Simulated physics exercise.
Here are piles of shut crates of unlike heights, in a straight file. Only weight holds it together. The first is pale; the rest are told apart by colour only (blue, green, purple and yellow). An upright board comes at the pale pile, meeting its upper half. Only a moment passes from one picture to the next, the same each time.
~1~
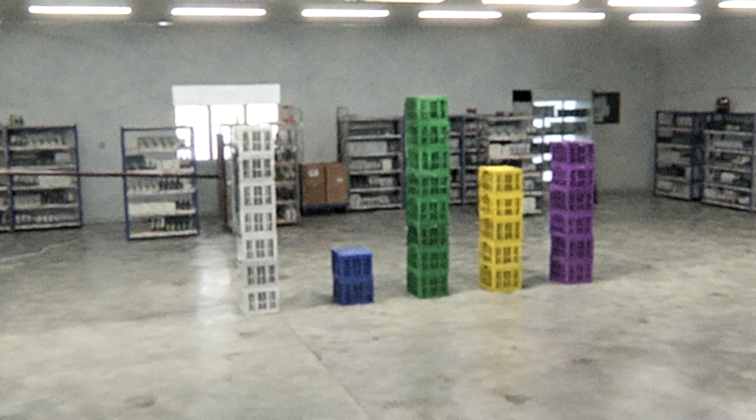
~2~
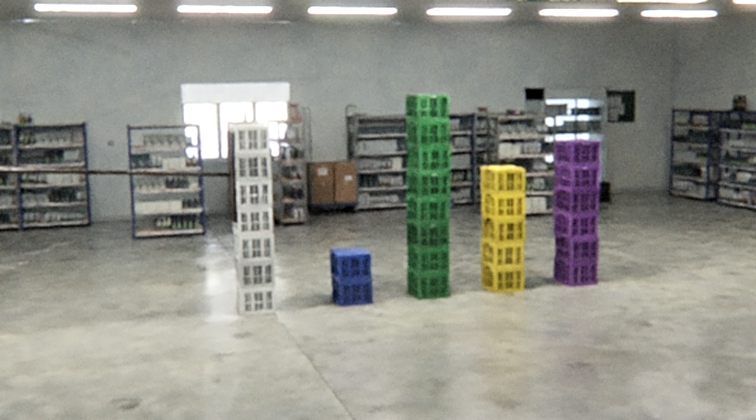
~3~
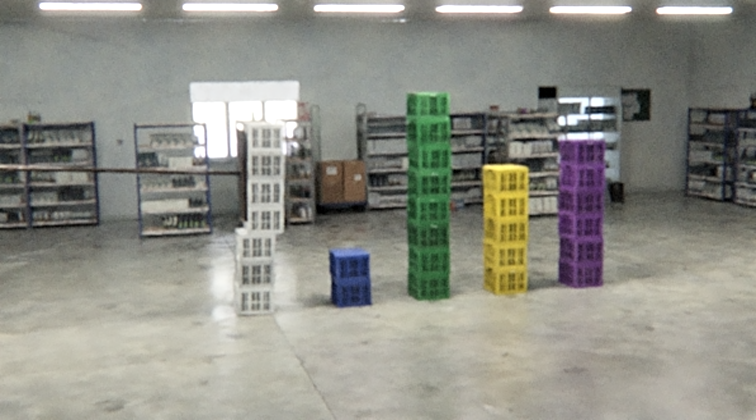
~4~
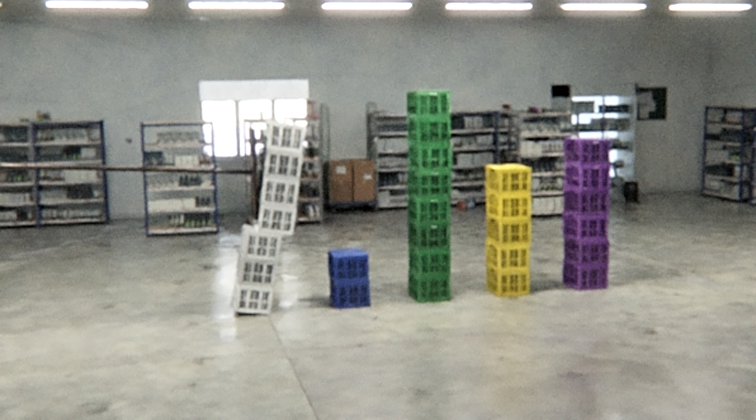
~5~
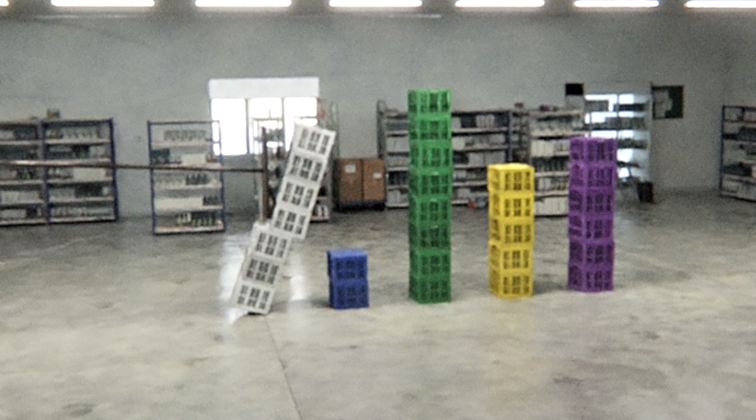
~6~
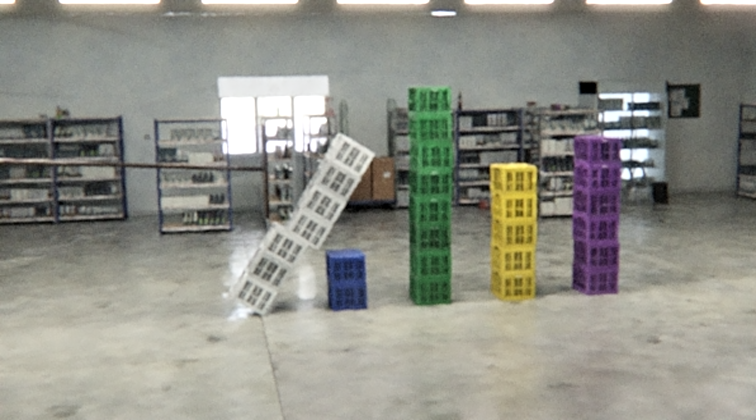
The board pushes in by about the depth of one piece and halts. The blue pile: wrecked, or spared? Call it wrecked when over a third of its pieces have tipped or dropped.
That pile survives.
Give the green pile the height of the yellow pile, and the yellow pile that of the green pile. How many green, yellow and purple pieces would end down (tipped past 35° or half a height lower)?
Green 4, yellow 8, purple 5.
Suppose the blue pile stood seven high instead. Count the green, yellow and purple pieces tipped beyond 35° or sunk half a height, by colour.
The counts are green 8, yellow 5, purple 6.
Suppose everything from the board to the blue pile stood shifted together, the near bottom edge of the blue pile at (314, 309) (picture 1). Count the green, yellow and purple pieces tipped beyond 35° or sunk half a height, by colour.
By colour: Green 0, yellow 0, purple 0.
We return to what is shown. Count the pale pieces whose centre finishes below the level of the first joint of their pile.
It comes to 4.
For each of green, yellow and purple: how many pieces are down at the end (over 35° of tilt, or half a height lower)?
By colour: Green 7, yellow 3, purple 5.
Just after the last frame, 7 of the pale pile down; none of the 2 blue crates down (0 of 21 in all colours); top blue crate tilted a little; top green crate moved a little.
A moment on, 7 of the pale pile down; none of the 2 blue crates down (7 of 21 in all colours); top blue crate moved half its height; top green crate tilted clearly, about its own height lower.
Further on, 7 of the pale pile down; none of the 2 blue crates down (15 of 21 in all colours); top blue crate moved half its height; top green crate upside down.
When it is over, 7 of the pale pile down; none of the 2 blue crates down (15 of 21 in all colours); top blue crate moved half its height; top purple crate upside down. In pixels of the last frame, middles, top blue crate near (358, 265).
